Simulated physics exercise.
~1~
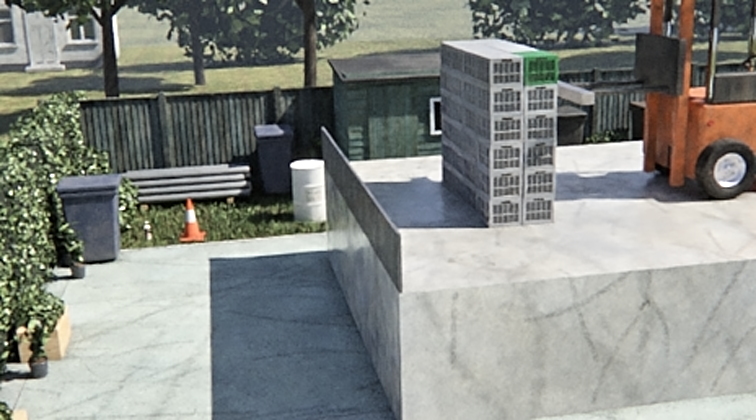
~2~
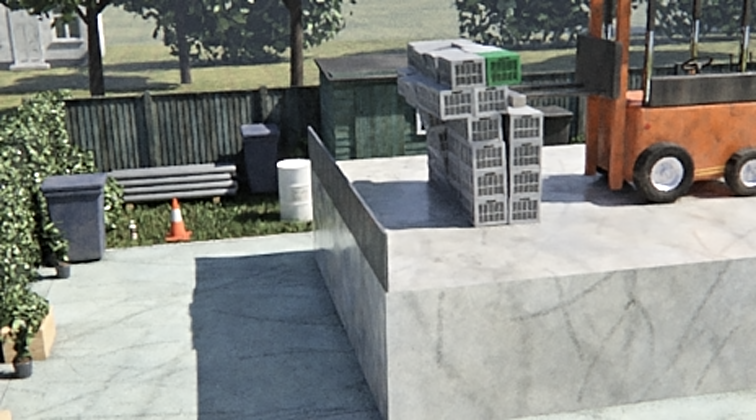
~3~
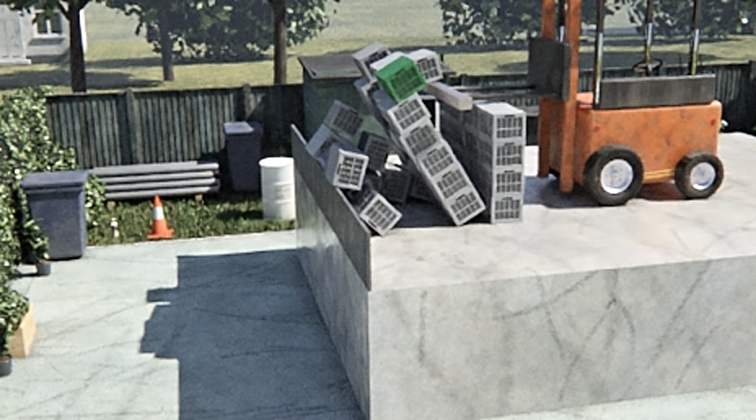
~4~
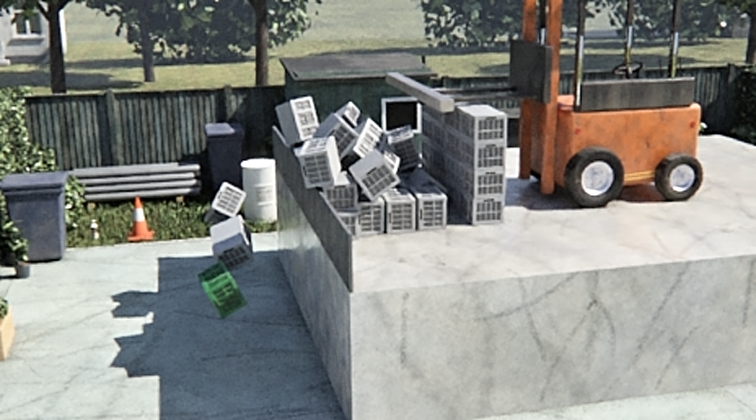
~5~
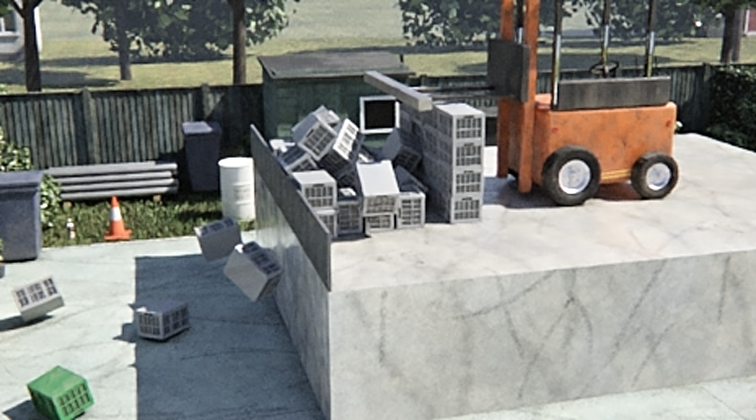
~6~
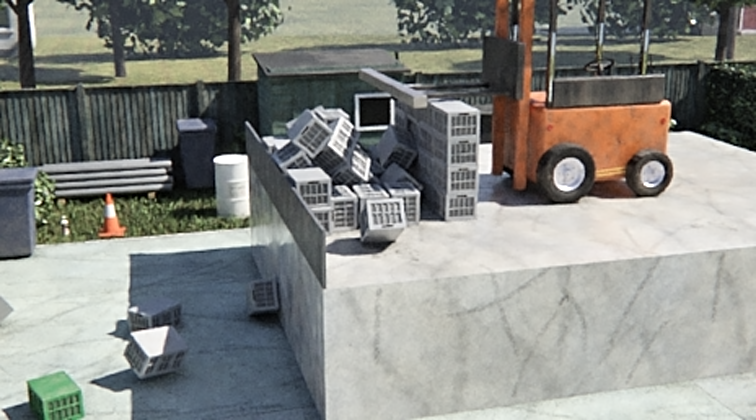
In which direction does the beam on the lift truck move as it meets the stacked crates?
The beam moves to the left, pushing into the upper part of the stack.
